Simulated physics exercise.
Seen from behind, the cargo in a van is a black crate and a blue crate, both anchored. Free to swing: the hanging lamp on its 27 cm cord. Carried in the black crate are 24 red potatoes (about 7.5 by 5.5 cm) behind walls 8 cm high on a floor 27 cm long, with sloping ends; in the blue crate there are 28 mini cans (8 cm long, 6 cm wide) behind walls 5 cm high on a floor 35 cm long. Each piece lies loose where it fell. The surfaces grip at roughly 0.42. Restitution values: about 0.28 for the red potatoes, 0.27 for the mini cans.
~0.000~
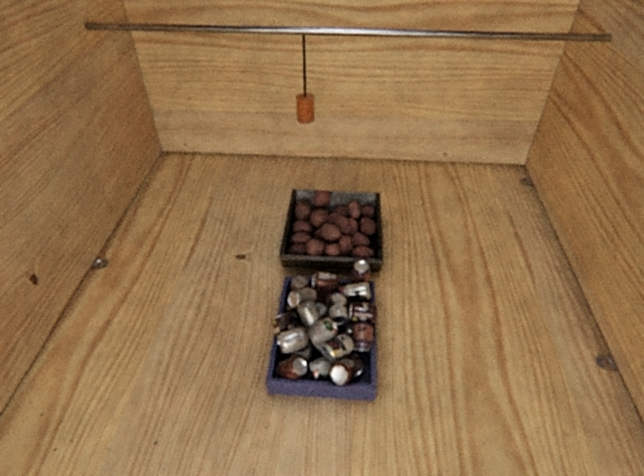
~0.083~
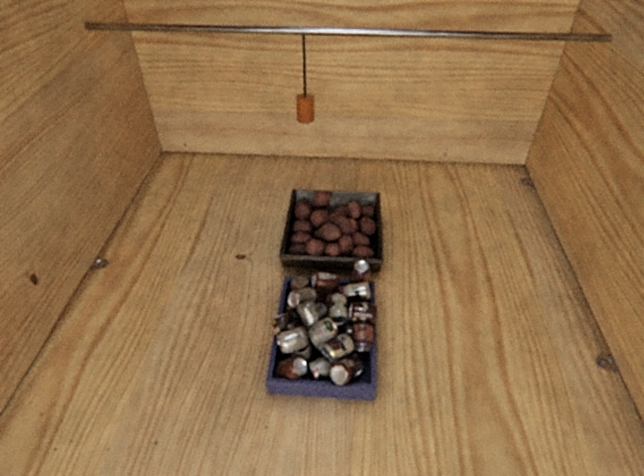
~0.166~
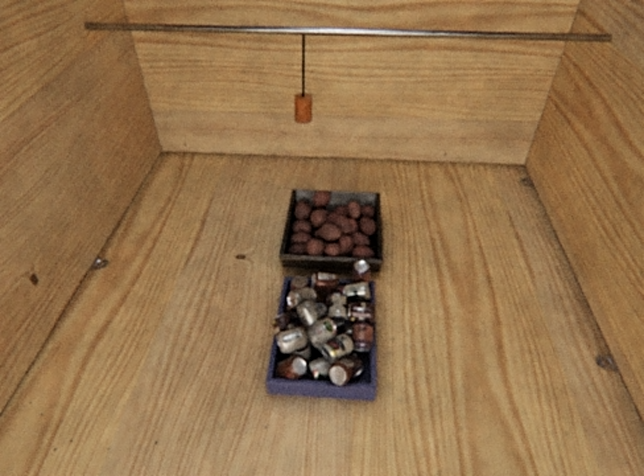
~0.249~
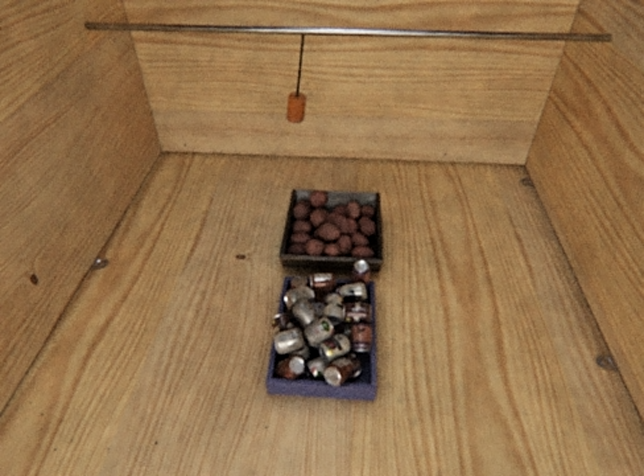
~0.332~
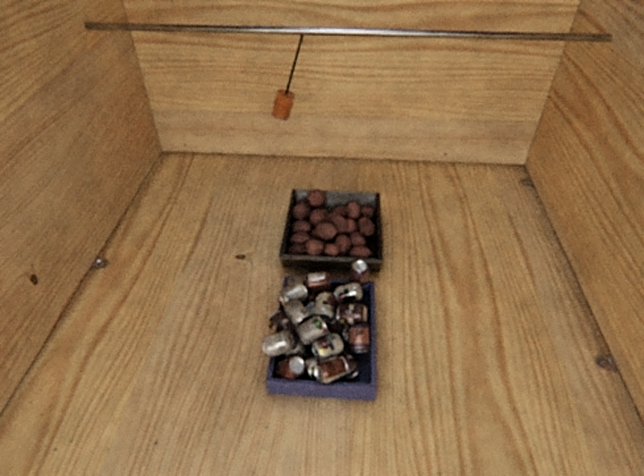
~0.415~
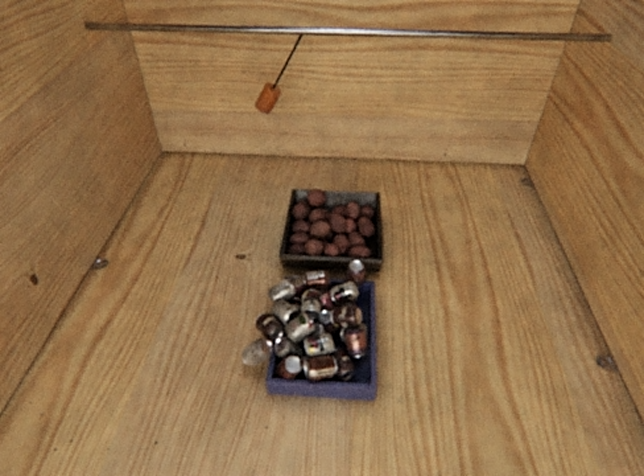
The hanging lamp swings left as the shiny cans shift leftward in the blue crate.
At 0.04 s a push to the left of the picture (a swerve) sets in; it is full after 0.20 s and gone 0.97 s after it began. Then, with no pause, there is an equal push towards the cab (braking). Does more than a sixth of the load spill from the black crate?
No.
After 0.76 s, 0 of 24 out of the black crate and 7 of 28 out of the blue crate.
After 1.20 s, 0 of 24 out of the black crate and 8 of 28 out of the blue crate.
After 1.80 s, 0 of 24 out of the black crate and 9 of 28 out of the blue crate.
When it is over (at 2.58 s), 0 of 24 out of the black crate and 10 of 28 out of the blue crate. Asked share, 0 of 24, 0 per cent.
